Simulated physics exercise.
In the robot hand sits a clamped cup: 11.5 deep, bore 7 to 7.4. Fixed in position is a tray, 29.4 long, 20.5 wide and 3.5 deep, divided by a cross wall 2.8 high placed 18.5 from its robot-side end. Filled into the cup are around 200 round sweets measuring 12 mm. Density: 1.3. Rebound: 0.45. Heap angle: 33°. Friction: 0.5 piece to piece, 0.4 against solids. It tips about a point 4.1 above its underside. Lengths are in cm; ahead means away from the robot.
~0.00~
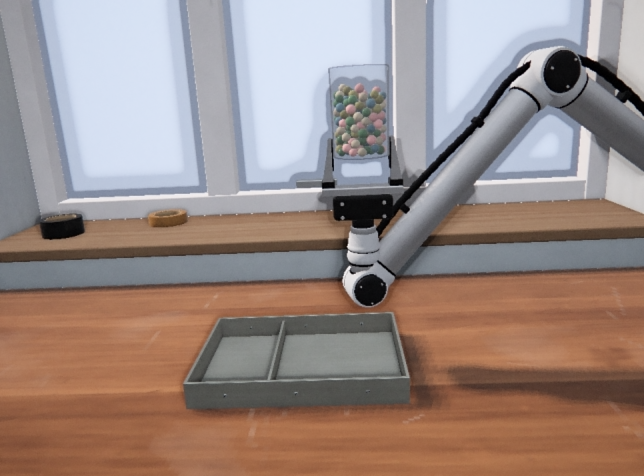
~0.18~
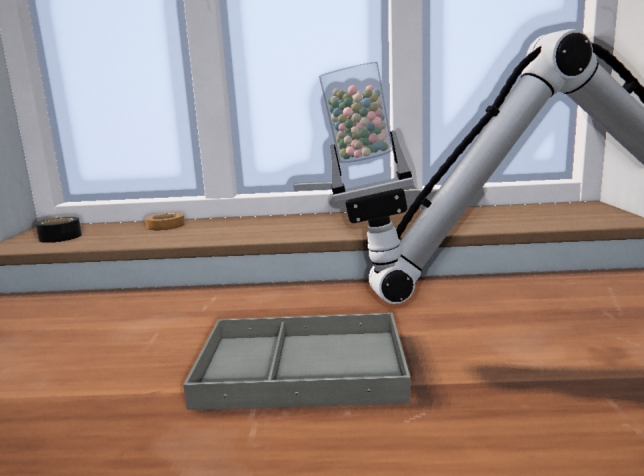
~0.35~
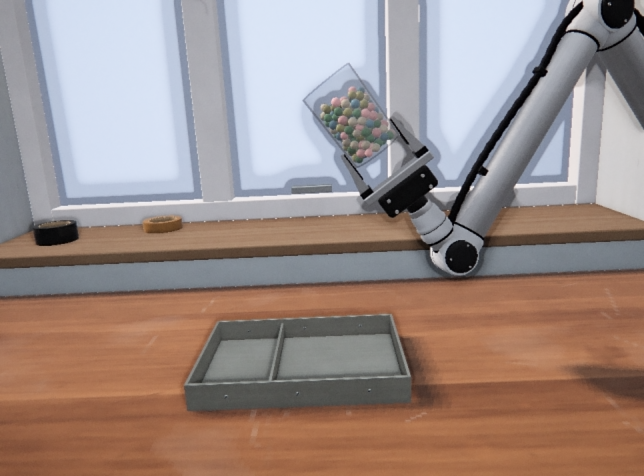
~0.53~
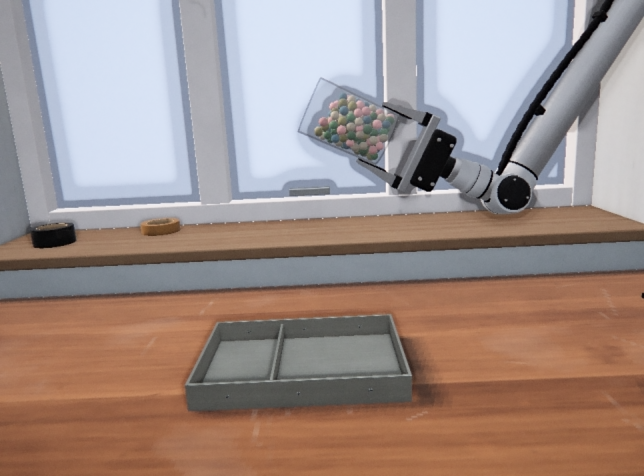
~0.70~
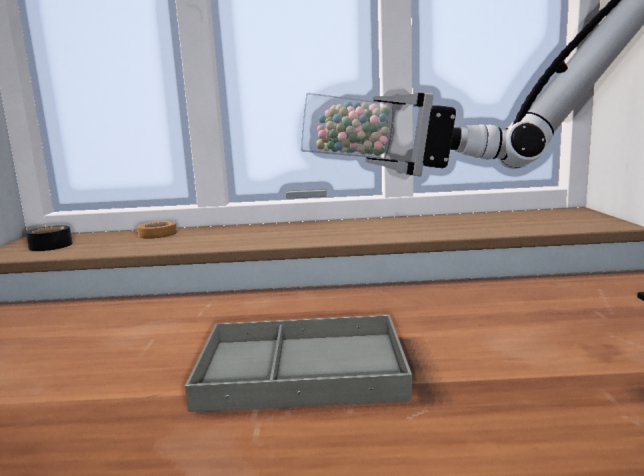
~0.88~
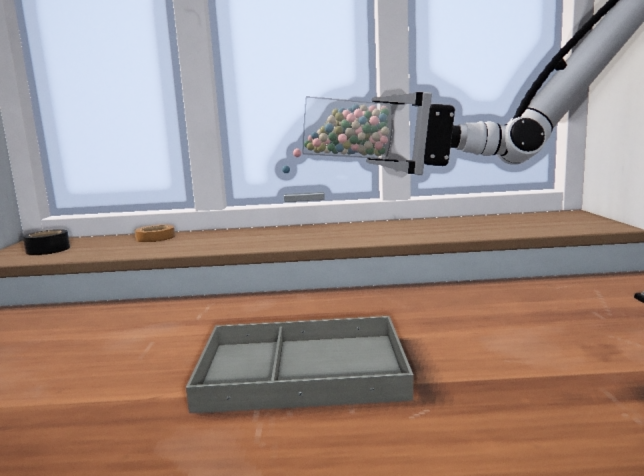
A white and grey robot arm with black joints reaches in from the right over a wooden table, seen from the front before a windowed wall. It grips a clear cup of pink, green and orange sweets above a grey two-part tray, with a black and a tan ring on the ledge at left. The arm lifts and tilts the cup leftward until it lies nearly level, and one sweet leaves its mouth.
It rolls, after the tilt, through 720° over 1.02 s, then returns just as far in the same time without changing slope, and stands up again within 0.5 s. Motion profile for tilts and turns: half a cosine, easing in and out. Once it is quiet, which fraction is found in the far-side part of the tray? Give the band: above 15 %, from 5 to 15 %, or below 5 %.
It is above 15 %.
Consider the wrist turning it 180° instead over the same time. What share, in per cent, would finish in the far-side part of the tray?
Then about 10 per cent.
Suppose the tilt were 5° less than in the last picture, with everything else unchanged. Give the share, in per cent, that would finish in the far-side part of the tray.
Roughly 15 per cent then.
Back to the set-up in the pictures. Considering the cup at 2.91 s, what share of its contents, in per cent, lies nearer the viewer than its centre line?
Near enough 35 in a hundred.
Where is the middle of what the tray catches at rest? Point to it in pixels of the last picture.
The middle lies at roughly (250, 365).
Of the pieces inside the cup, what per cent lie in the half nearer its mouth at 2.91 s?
Mouth-half share: Approx. 35 in a hundred.
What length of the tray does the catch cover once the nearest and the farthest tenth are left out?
I'd put it at around 22 cm.
By 1.90 s, tipped 83°, highest piece 38 above the table; 157 in the cup, 24 in the far-side part, 7 in the robot-side part, 1 on the table or floor, 8 in flight or on a rim.
By 2.91 s, tipped 83°, highest piece 38 above the table; 122 in the cup, 47 in the far-side part, 17 in the robot-side part, 5 on the table or floor, 6 in flight or on a rim.
By 3.62 s, upright, highest piece 38 above the table; 121 in the cup, 50 in the far-side part, 21 in the robot-side part, 5 on the table or floor.
By 4.32 s, upright, highest piece 38 above the table; 121 in the cup, 50 in the far-side part, 21 in the robot-side part, 5 on the table or floor.
Final count, 121 in the cup, 50 in the far-side part, 21 in the robot-side part, 5 on the table or floor. That is 25 % in the far-side part of the tray.
